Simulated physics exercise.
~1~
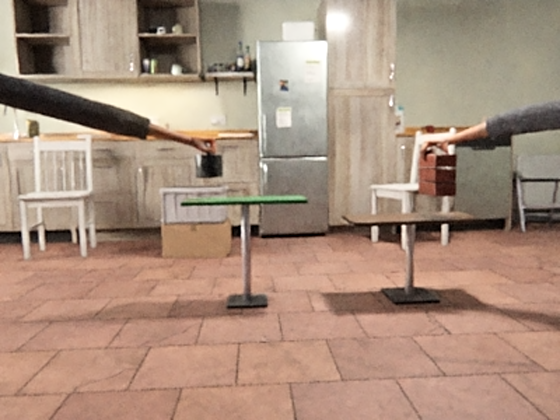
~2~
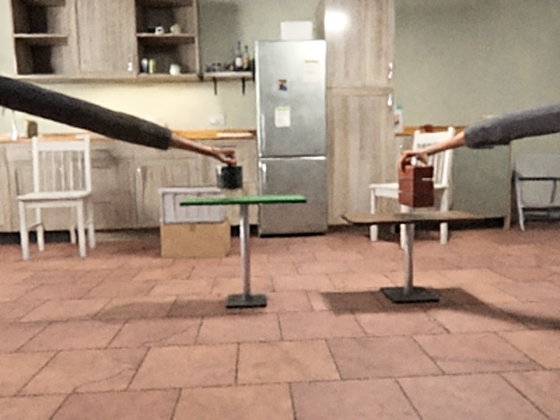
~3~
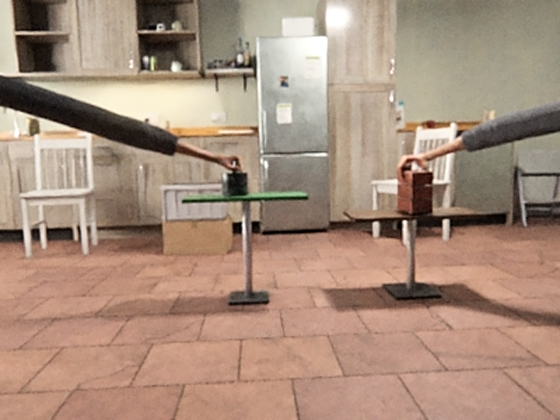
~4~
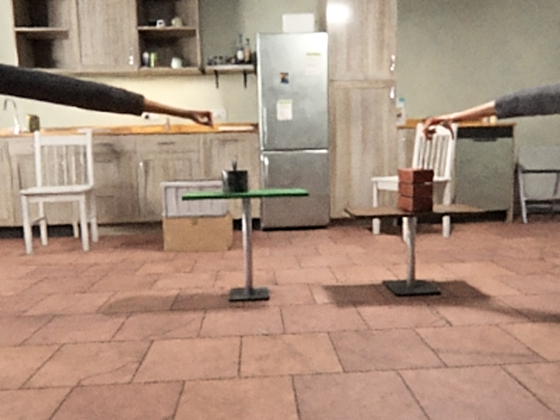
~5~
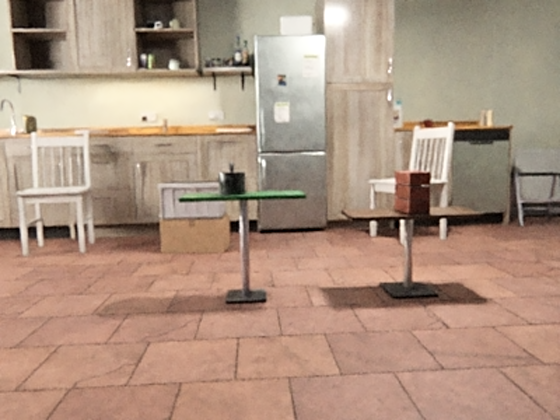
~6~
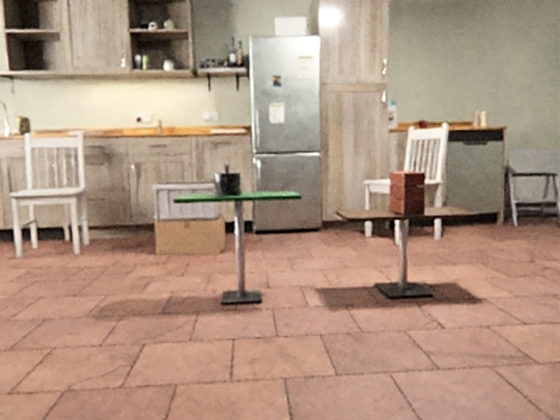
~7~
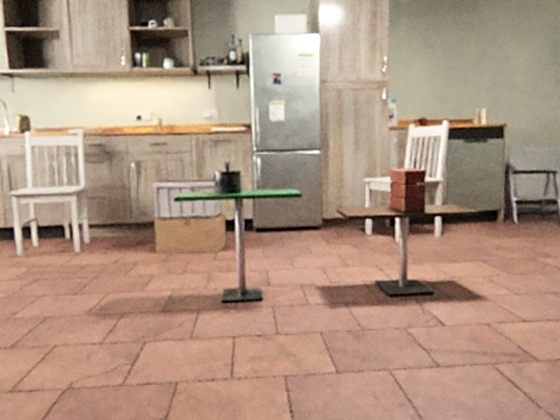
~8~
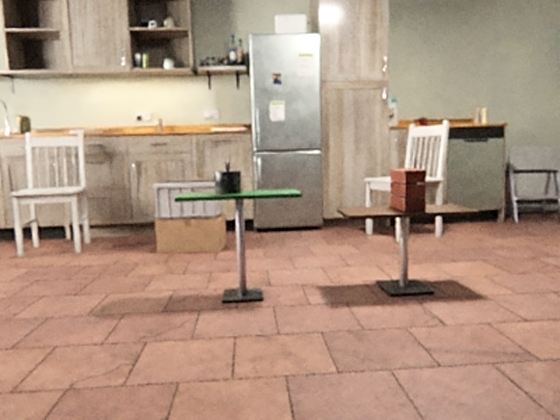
Two hands lower a dark object and reddish bricks onto separate small tables, which stay steady.
